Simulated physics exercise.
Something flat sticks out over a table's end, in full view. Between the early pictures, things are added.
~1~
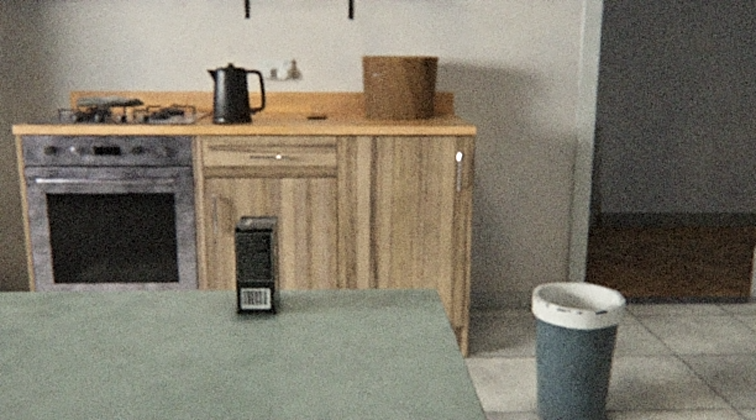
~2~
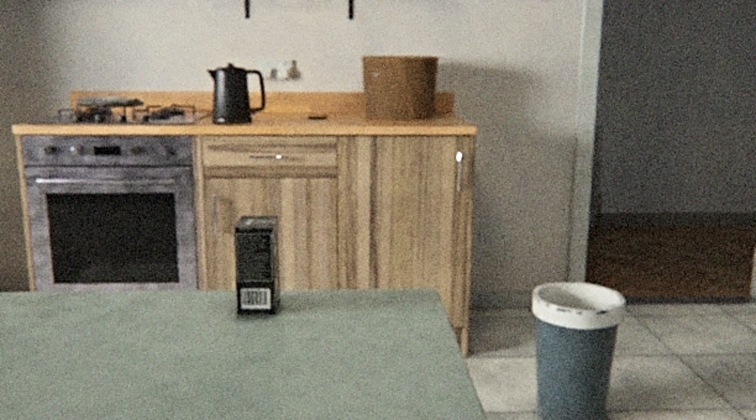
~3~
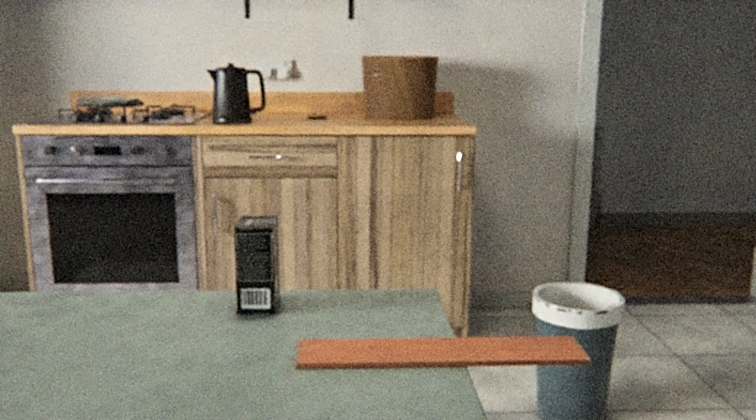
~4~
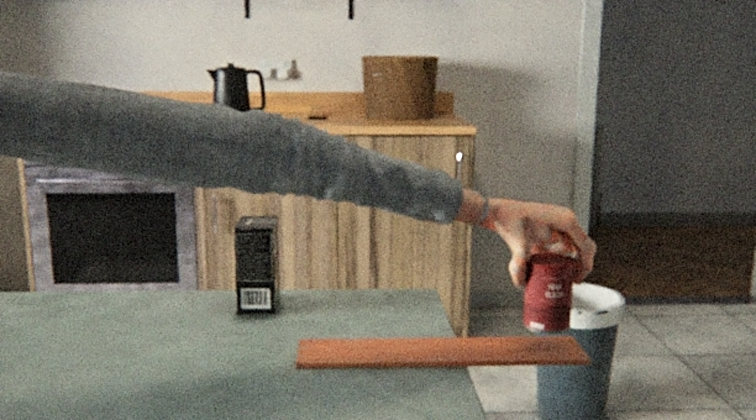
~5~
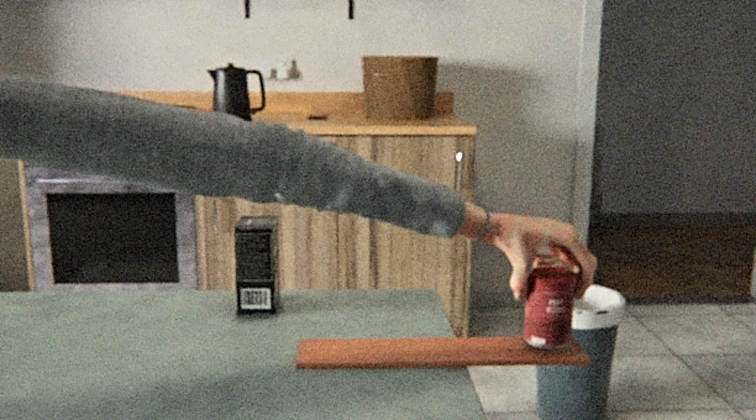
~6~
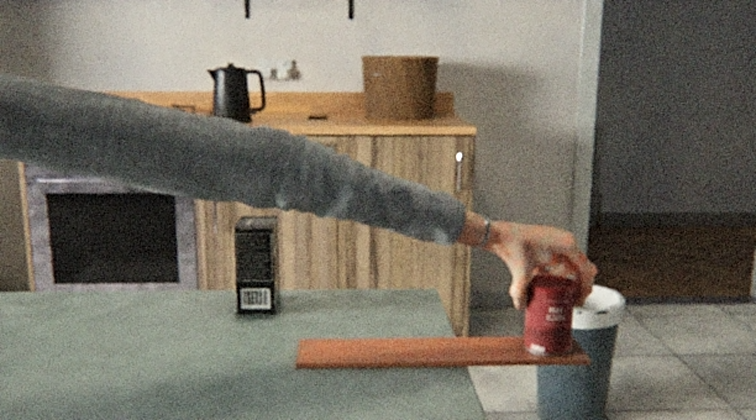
In a kitchen, an orange board appears over the table's edge and a hand lowers a red tin onto its right end.
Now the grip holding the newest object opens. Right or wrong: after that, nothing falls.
Wrong.
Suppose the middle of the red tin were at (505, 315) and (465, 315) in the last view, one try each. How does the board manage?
First try: It comes down; second try: It stays on the table.
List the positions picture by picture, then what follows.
The last thing is not in view yet, in the first picture.
The last thing is not in view yet, in the second picture.
The last thing is not in view yet; orange board (441, 352), in the third picture.
Still above its spot; red tin (548, 293); orange board (441, 352), in the fourth picture.
Still above its spot; red tin (550, 307); orange board (441, 352), in the fifth picture.
Set down, still held; red tin (549, 315); orange board (441, 352), in the sixth picture.
Then, 0.40 s after the last picture, red tin now down on the floor or falling; orange board tipped 65° from how it was.
Then, 0.60 s after the last picture, orange board now down on the floor or falling.
Then, 0.80 s after the last picture, things are still on the move.
At rest, down on the floor or falling, red tin and orange board; black carton in place. The board tips off the edge.
